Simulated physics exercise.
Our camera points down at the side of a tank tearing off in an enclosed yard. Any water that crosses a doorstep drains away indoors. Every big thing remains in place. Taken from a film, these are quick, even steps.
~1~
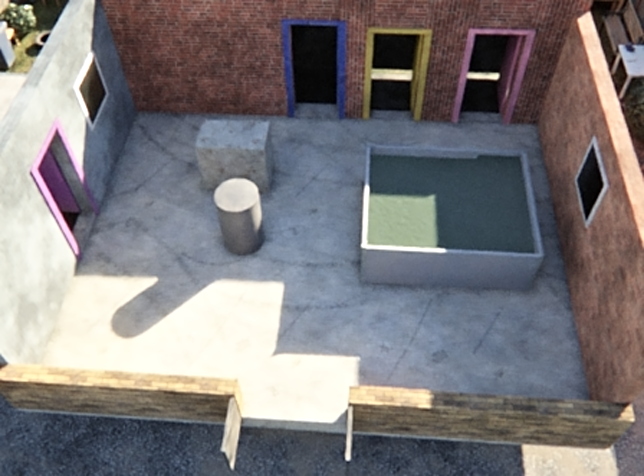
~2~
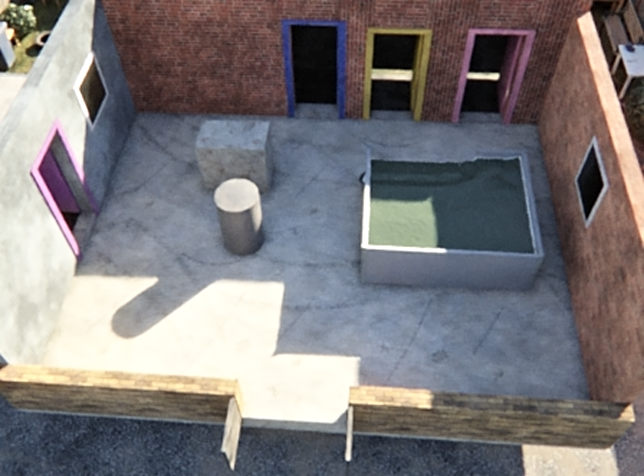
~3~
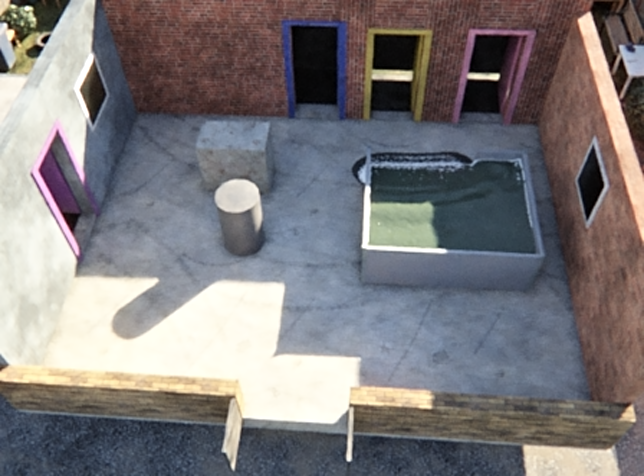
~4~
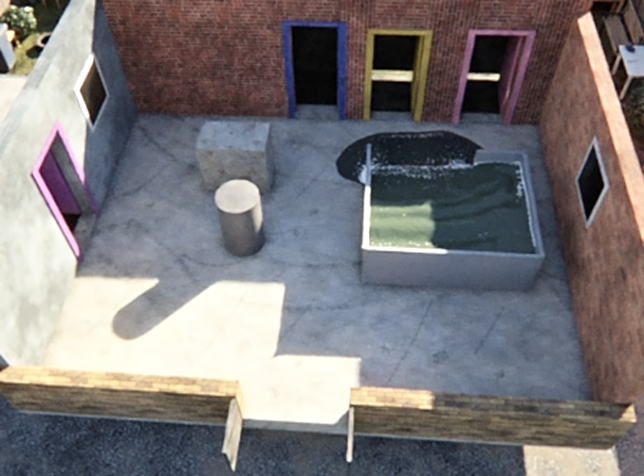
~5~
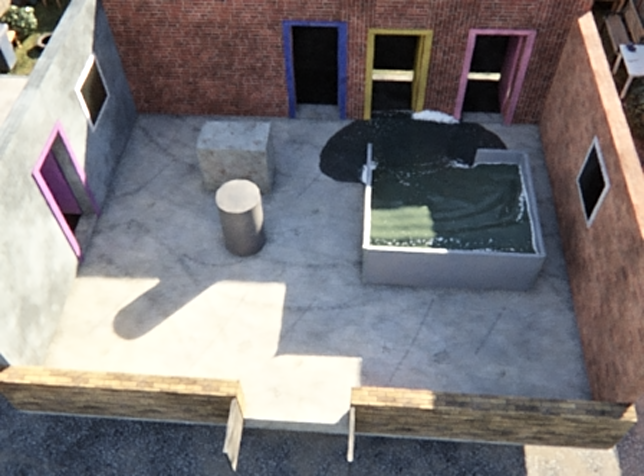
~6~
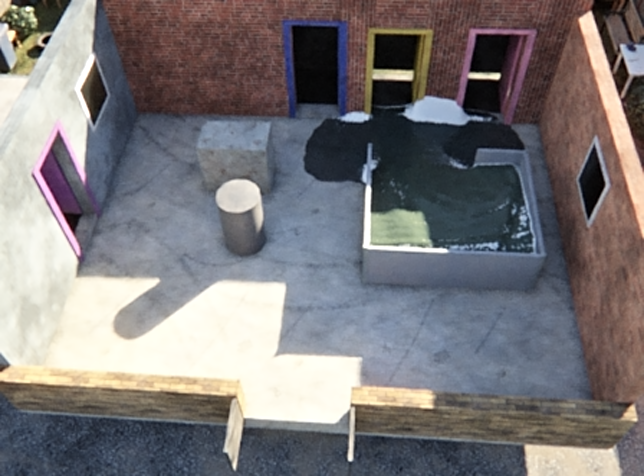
At the start, still green water fills a rectangular tank in a walled yard, near a block and a cylinder. Water then pours out through a gap on the tank's far side, spreading as a dark pool over the concrete, widening left and back until it reaches the brick wall by the yellow and pink doorways.
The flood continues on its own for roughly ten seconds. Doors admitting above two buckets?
The yellow door will top two buckets; the purple door will not top two buckets; the pink door will top two buckets; the blue door will top two buckets.
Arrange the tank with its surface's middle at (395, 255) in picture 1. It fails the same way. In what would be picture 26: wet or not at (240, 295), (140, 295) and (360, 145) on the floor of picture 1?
Going through the three spots in turn: Stays untouched, stays untouched, gets wet.
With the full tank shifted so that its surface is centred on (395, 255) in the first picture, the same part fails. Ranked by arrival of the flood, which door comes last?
The one in purple, that's the one.
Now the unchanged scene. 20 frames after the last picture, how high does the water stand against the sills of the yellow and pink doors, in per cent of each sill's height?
In order: Roughly 850 and 230 in a hundred.
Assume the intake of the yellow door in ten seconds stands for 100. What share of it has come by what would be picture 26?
Close to 70 %.
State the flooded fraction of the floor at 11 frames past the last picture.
It should be close to 25 %.
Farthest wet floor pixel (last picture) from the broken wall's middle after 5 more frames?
The farthest point of the front sits at (233, 116).
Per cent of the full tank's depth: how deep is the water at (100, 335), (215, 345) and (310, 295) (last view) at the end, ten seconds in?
Going in order, that's 16, 8 and 6 %.
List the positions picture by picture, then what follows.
In the first frame, still water in the water tank at (448, 200).
In the second frame, water pours out on the water tank's far side and has run to (363, 180).
In the third frame, water pours out on the water tank's far side and has run to (358, 167).
In the fourth frame, the front is at (468, 142), out from the gap on the water tank's far side.
In the fifth frame, the front is at (364, 120), out from the gap on the water tank's far side.
In the sixth frame, water pours out on the water tank's far side and has run to (332, 119).
A moment on, water covers 20 % of the floor; the yellow door far over two buckets in, the purple door not reached, the pink door over two buckets in, the blue door under two buckets in.
Next, water covers 25 % of the floor; the yellow door far over two buckets in, the purple door not reached, the pink door far over two buckets in, the blue door over two buckets in.
Then, water covers 40 % of the floor; the yellow door far over two buckets in, the purple door wet at the sill, nothing in, the pink door far over two buckets in, the blue door over two buckets in.
Later, water covers 70 % of the floor; the yellow door far over two buckets in, the purple door wet at the sill, nothing in, the pink door far over two buckets in, the blue door over two buckets in.
In the end, water covers 90 % of the floor; the yellow door far over two buckets in, the purple door wet at the sill, nothing in, the pink door far over two buckets in, the blue door over two buckets in.
